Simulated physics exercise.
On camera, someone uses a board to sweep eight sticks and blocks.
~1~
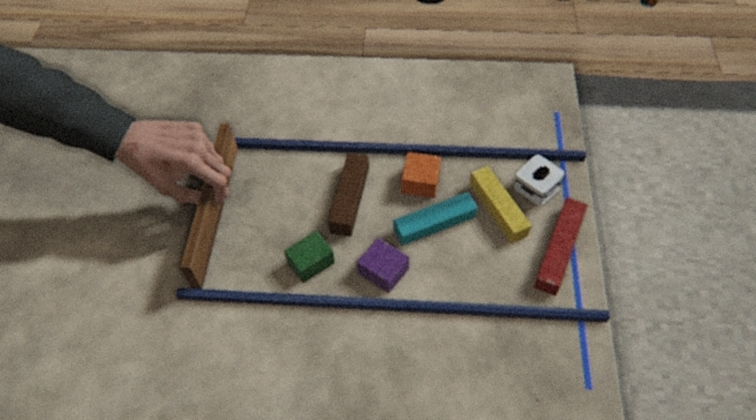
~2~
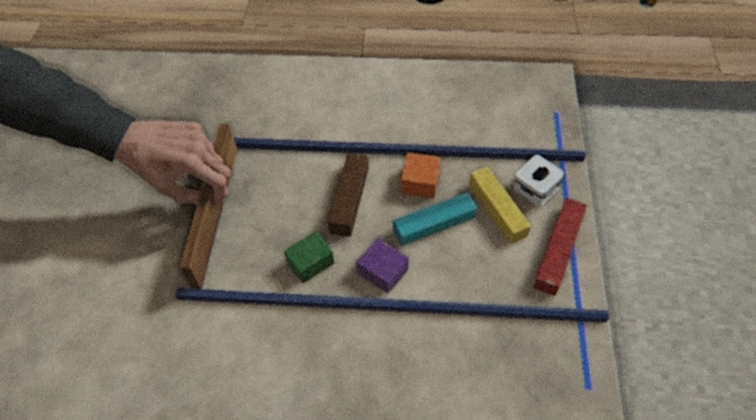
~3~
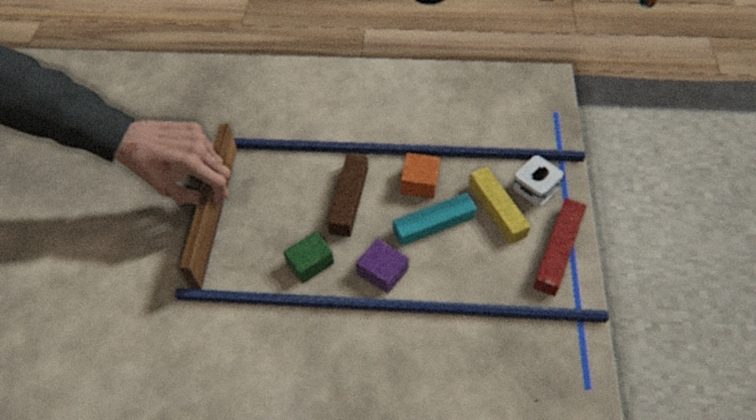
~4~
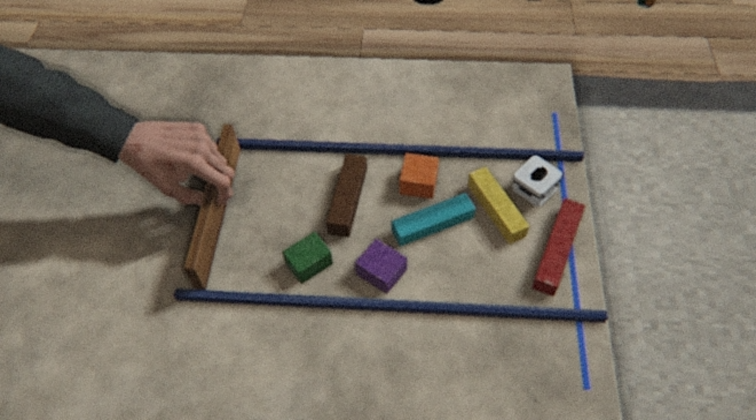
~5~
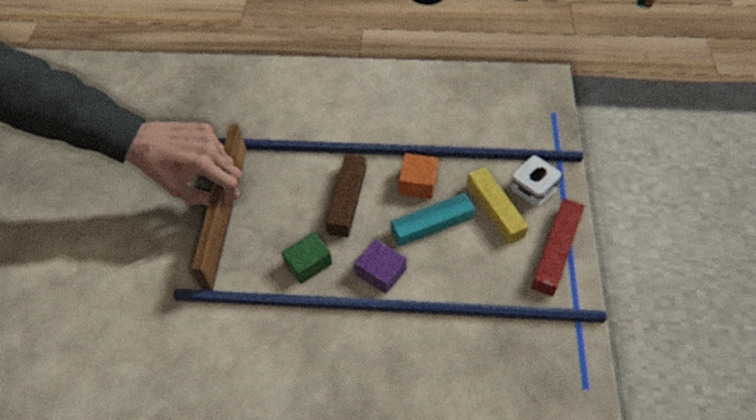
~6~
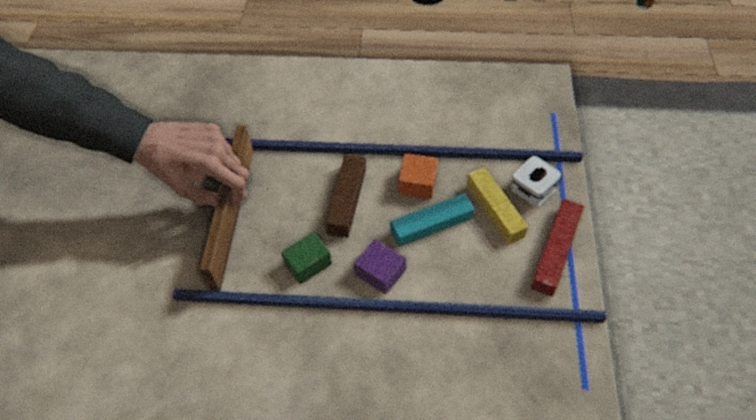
At first, a hand holds a wooden board upright at the left end of two dark rails, with colourful blocks and a white case lying between them and a blue tape line at right. Then the hand slides the board slightly to the right, while the blocks stay in place, untouched.
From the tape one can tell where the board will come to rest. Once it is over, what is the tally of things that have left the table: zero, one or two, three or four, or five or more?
The pieces lost over the edge are more than four.
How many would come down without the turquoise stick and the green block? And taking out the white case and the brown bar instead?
4, then 4.
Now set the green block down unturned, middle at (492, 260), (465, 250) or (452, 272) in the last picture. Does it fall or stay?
Going through them in order, it comes off, then comes off, then comes off.
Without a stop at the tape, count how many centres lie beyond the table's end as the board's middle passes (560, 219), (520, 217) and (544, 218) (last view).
It would be 6, 3 and 4.
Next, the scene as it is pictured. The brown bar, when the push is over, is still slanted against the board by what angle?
Angle: Around 0°.
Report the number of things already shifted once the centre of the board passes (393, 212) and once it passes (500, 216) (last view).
That makes 6 at the first spot and 8 at the second.
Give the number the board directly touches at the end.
Count: 2.
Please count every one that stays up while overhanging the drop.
The count is 1.
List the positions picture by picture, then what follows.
The first frame shows red bar (561, 245); white case (538, 181); yellow bar (499, 204); board (212, 203); tape (571, 231).
The second frame shows white case (538, 182); purple block (383, 265).
The third frame shows yellow bar (498, 205); brown bar (349, 194).
The fourth frame shows red bar (559, 246); green block (308, 258).
The fifth frame shows white case (535, 182); board (222, 204).
The sixth frame shows red bar (558, 246); white case (535, 183); yellow bar (496, 205); board (229, 204); tape (567, 232).
Soon after, none off yet; red bar at rest near (558, 246); white case at rest near (535, 183); yellow bar at rest near (496, 205).
Then, none off yet; red bar moved a little near (573, 251); white case moved about its own width near (575, 173); yellow bar moved about its own width near (552, 185).
At rest, the number that fall off is five or more; fallen, purple block, orange block, turquoise stick, yellow bar, white case and red bar.
